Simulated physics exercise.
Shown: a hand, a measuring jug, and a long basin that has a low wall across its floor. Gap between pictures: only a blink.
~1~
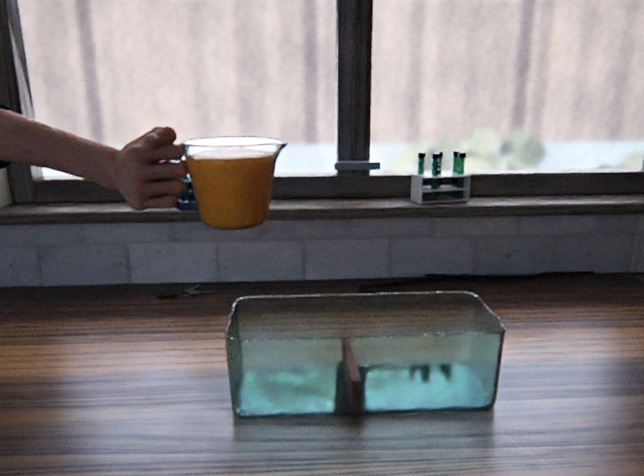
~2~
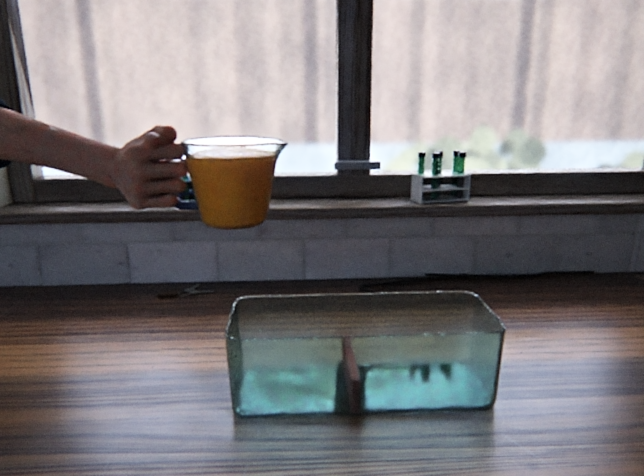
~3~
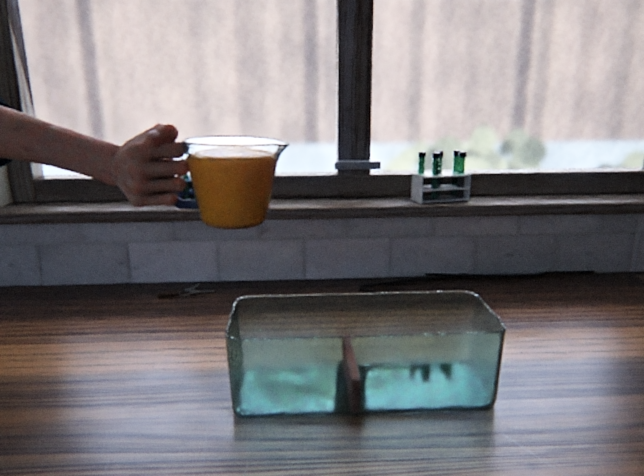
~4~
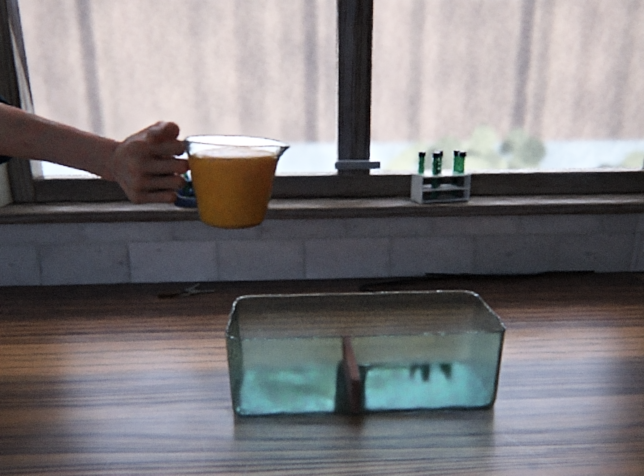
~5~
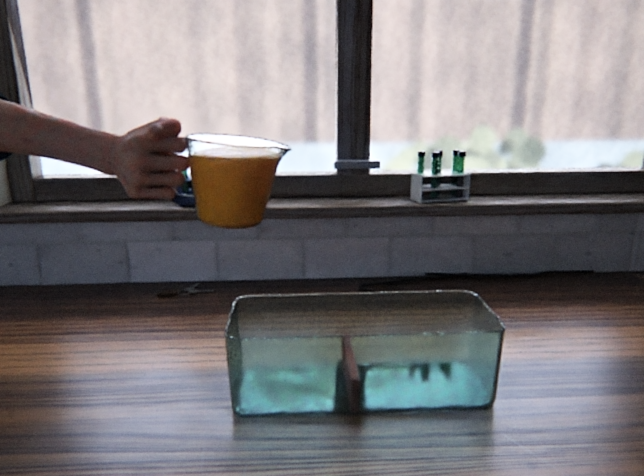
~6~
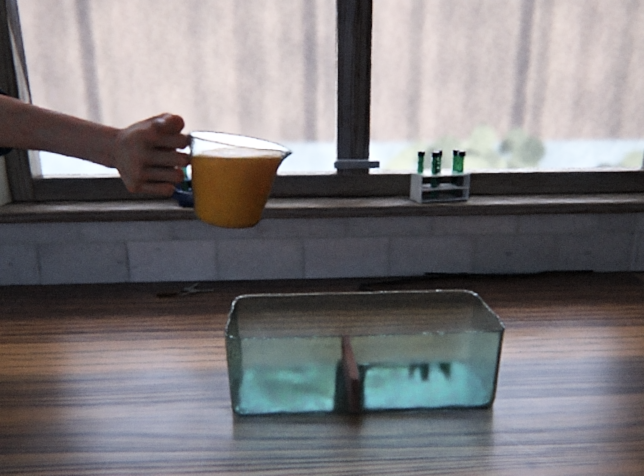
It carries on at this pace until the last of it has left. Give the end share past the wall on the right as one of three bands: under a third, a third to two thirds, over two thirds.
Short answer, the right side holds a middle share of a third to two thirds.
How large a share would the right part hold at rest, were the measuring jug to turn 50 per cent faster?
Some 35 per cent.
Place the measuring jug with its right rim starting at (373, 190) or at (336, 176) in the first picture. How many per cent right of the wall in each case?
You'd see around 100 per cent, and then around 95 per cent.
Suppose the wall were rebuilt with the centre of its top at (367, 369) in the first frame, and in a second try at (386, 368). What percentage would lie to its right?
Result: 25 % first, 10 % second.
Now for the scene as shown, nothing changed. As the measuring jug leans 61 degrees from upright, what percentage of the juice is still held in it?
Around 70 percent remains.
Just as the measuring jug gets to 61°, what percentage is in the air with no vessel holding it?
Roughly 25 percent.
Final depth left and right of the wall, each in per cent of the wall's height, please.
On the left 30 %, on the right 20 %.
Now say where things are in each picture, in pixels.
Tilt 0°; pouring edge (288, 142); surface from (189, 154) to (276, 153); the long basin's rim runs from (231, 318) to (490, 311); the wall's top is at (351, 357), in the first frame.
Tilt 0°; pouring edge (288, 142); surface from (189, 153) to (276, 153), in the second frame.
Tilt 2°; pouring edge (289, 143); surface from (190, 153) to (277, 153), in the third frame.
Tilt 4°; pouring edge (291, 145); surface from (191, 153) to (278, 153), in the fourth frame.
Tilt 6°; pouring edge (292, 148); surface from (192, 152) to (280, 154), in the fifth frame.
Tilt 10°; pouring edge (294, 151); surface from (194, 153) to (283, 154), in the sixth frame.
A moment on, the measuring jug is tipped part way and 72 per cent is still to pour, 2 is left of the wall and 3 right of it.
Next, the measuring jug is tipped on its side and 17 per cent is still to pour, 18 is left of the wall and 43 right of it.
Then the measuring jug is tipped right over and 0 per cent is still to pour, 50 is left of the wall and 47 right of it.
Later the measuring jug is tipped right over and 0 per cent is still to pour, 50 is left of the wall and 48 right of it.
At rest 50 per cent lies left of the wall, 48 right of it and 2 outside.
